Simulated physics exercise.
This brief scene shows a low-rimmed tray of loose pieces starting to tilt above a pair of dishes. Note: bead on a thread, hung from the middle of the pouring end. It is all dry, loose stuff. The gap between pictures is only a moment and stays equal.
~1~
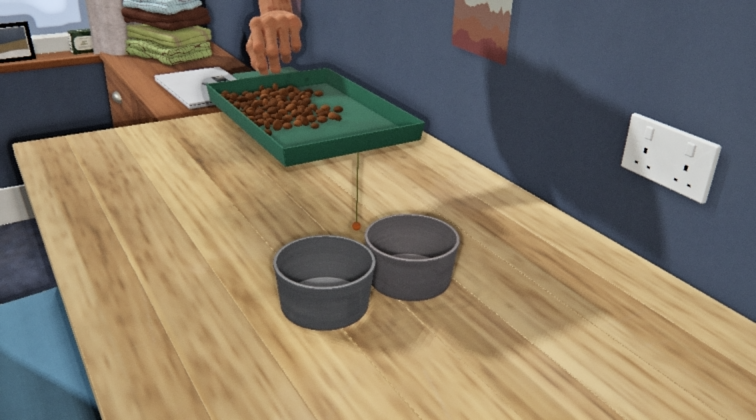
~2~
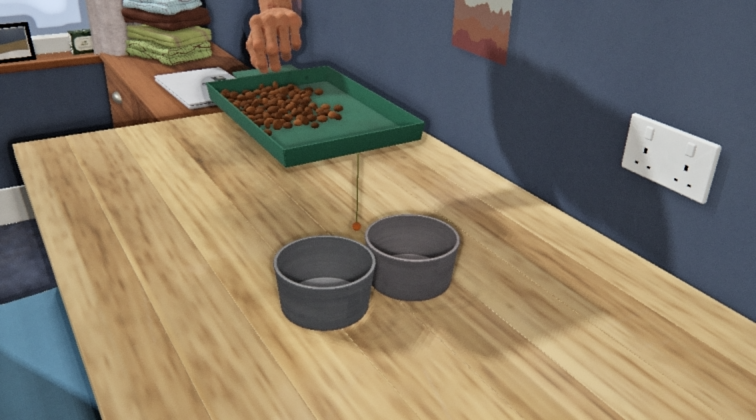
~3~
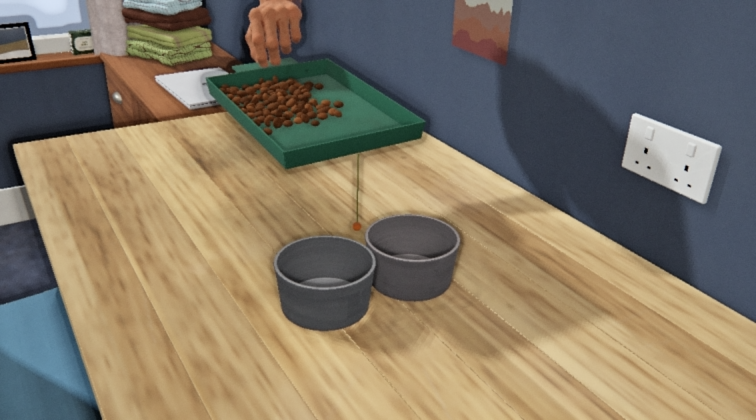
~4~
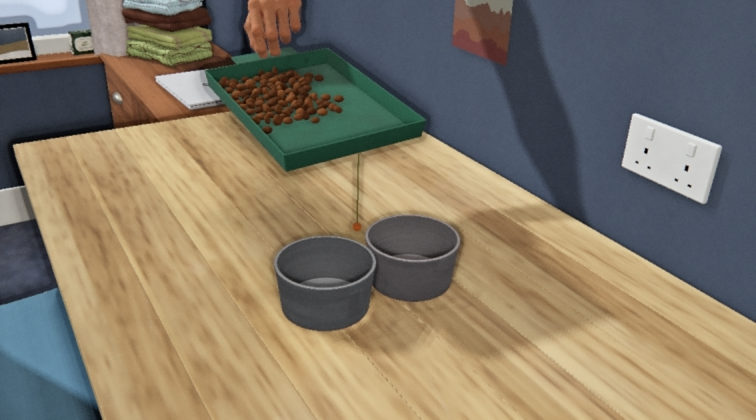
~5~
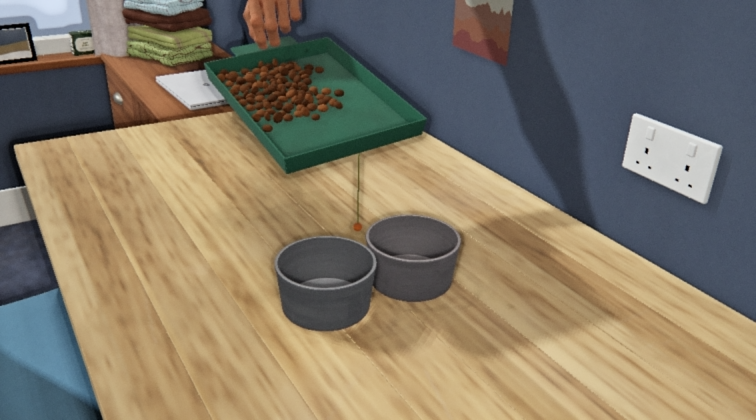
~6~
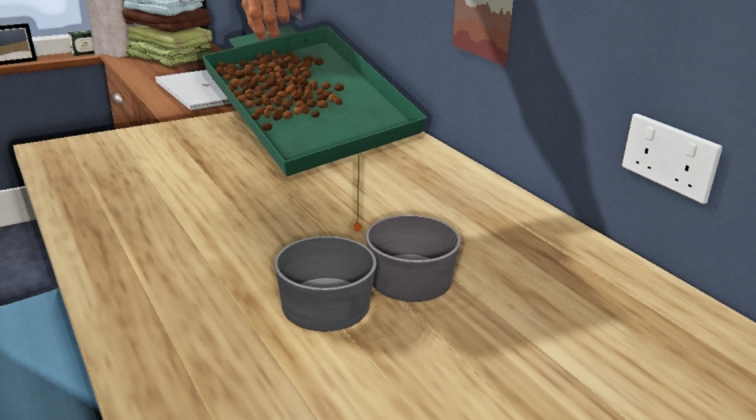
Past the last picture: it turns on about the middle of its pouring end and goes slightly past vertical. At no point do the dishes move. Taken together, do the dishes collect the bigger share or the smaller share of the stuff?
The bigger share.
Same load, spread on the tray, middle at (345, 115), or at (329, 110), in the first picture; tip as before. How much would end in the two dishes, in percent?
Near 90 and 90 percent respectively.
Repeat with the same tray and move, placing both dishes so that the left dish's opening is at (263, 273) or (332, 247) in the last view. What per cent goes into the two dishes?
First 80 per cent, second 50 per cent.
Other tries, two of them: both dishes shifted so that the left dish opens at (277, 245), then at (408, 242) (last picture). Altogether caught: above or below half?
In order, they'd catch a major share, and next a minor share.
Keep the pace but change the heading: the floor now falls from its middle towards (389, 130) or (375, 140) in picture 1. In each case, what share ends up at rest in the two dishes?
For the first it's near 70 %, for the second near 90 %.
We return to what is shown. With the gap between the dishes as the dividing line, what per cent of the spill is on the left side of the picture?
It comes out at roughly 90 percent.
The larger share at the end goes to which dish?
Winner: The left side.
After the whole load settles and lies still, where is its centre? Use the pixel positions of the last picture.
Somewhere around (313, 298) in the final view.
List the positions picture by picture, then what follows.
Corners of the pouring end at (285, 147) and (421, 122), level; middle of the load at (278, 106), bits of dog kibble; left dish at (348, 303); right dish at (437, 275); bead on its thread at (357, 226), in the first picture.
Corners of the pouring end at (285, 148) and (422, 122), level; middle of the load at (278, 105), in the second picture.
Corners of the pouring end at (285, 150) and (422, 121), tipped barely, lowest at the left corner; middle of the load at (278, 101), in the third picture.
Corners of the pouring end at (286, 153) and (422, 119), tipped a little, lowest at the left corner; middle of the load at (278, 94), in the fourth picture.
Corners of the pouring end at (286, 157) and (423, 118), tipped a little, lowest at the left corner; middle of the load at (278, 88), in the fifth picture.
Corners of the pouring end at (286, 160) and (423, 117), tipped a little, lowest at the left corner; middle of the load at (278, 82); left dish at (349, 304); right dish at (438, 276), in the sixth picture.
Soon, tray tipped steeply; nearly all on the tray; a stray few in the left dish; a stray few outside both; a stray few in the air.
A while on, tray tipped right over; about a third on the tray; about half in the left dish; a small part outside both; a small part in the air.
Towards the end, tray tipped past a quarter turn; most in the left dish; a small part outside both.
Finally, tray tipped past a quarter turn; most in the left dish; none in the right dish; a small part outside both.
